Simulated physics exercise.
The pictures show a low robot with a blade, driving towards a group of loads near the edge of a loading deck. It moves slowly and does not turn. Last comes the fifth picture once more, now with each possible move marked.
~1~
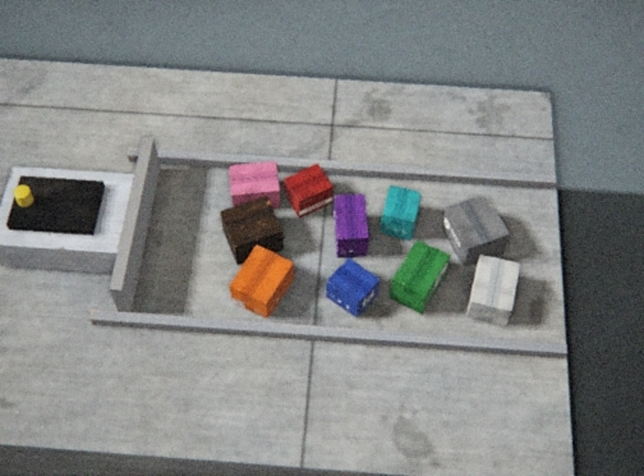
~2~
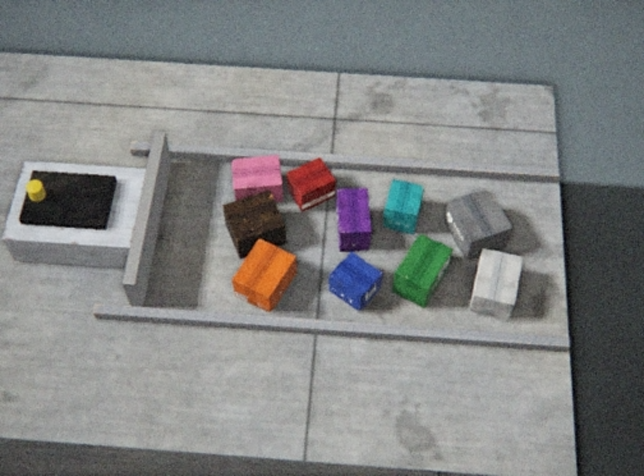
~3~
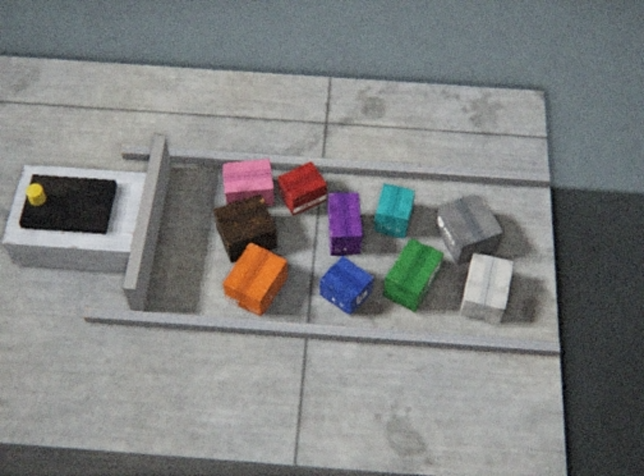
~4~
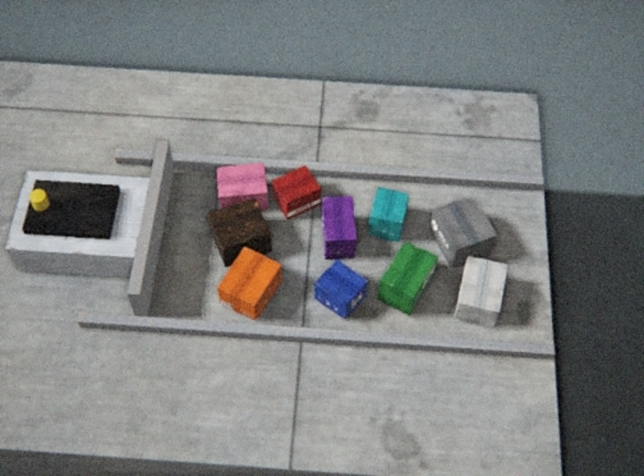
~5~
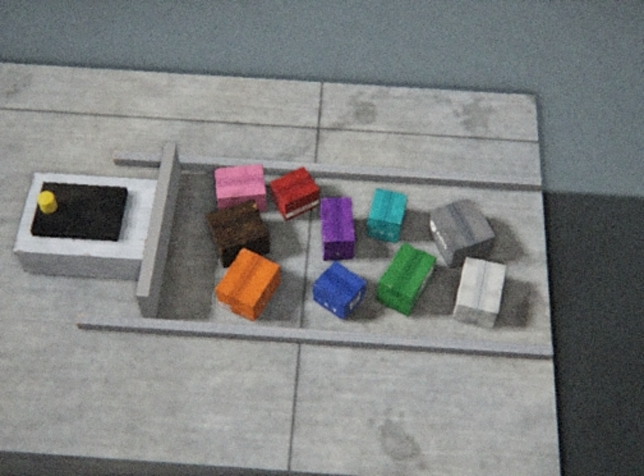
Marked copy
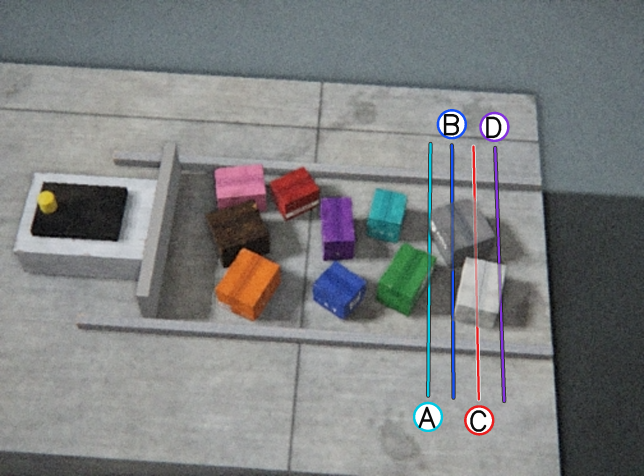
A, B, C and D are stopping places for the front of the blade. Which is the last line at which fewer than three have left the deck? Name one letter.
A is the last line within the limit.
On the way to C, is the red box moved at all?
Yes.
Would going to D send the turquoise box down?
By then, yes.
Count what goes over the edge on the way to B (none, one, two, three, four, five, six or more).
Four.
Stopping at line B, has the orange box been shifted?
Yes.
On the copy, A at (429, 260); B at (453, 261); C at (476, 263); D at (499, 264).
On A. First, robot (184, 217); turquoise box (391, 217); red box (341, 196).
Then, robot (282, 223); grey box (497, 233); white box (497, 292).
Finally, robot (358, 228); grey box over the edge; white box over the edge; two fallen.
By contrast, B drops four; C drops four; D drops seven.
